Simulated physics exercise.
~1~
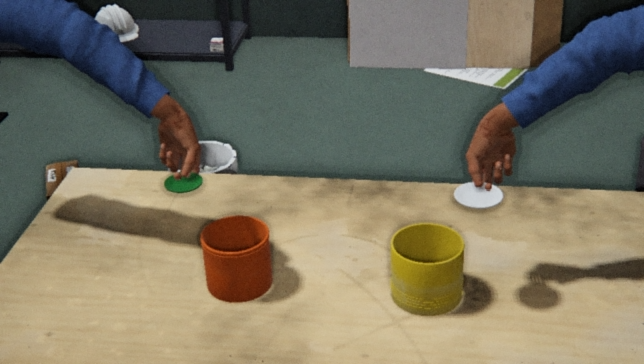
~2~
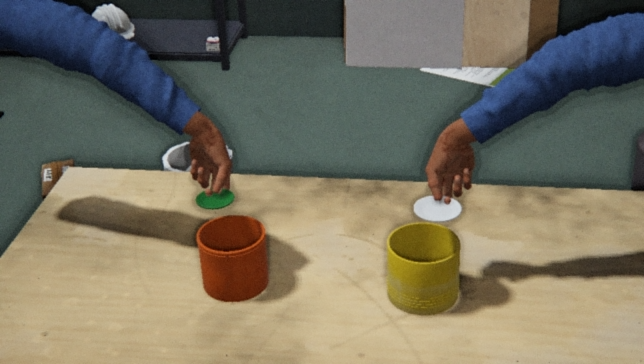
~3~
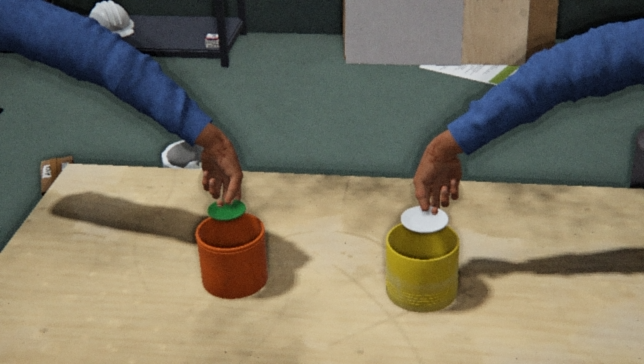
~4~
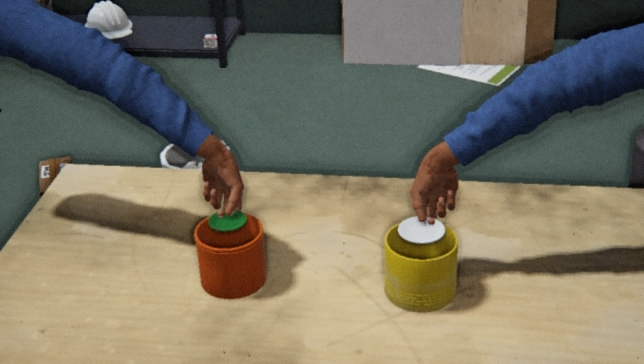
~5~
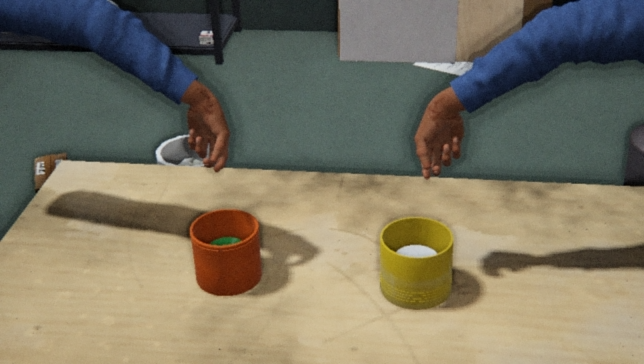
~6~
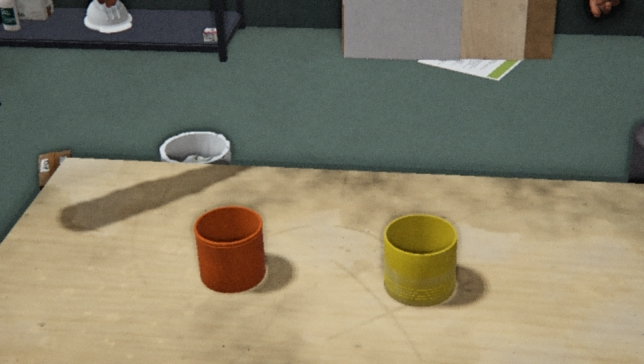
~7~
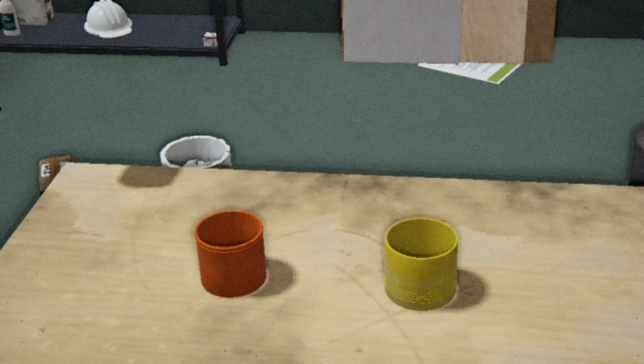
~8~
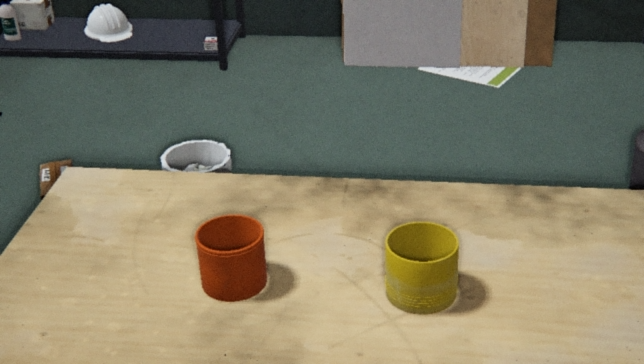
At first, two hands in blue sleeves hold a small green plate and a white saucer above a wooden table, behind an orange container on the left and a yellow one on the right. The hands move inward, carrying the green disc right and the white one left. They then bring both discs forward and lower them to the open tops. Both hands let go and draw back as the discs sink inside the rims. Finally, the arms are gone, both discs have dropped out of sight inside, and the two containers stand still, uncovered.
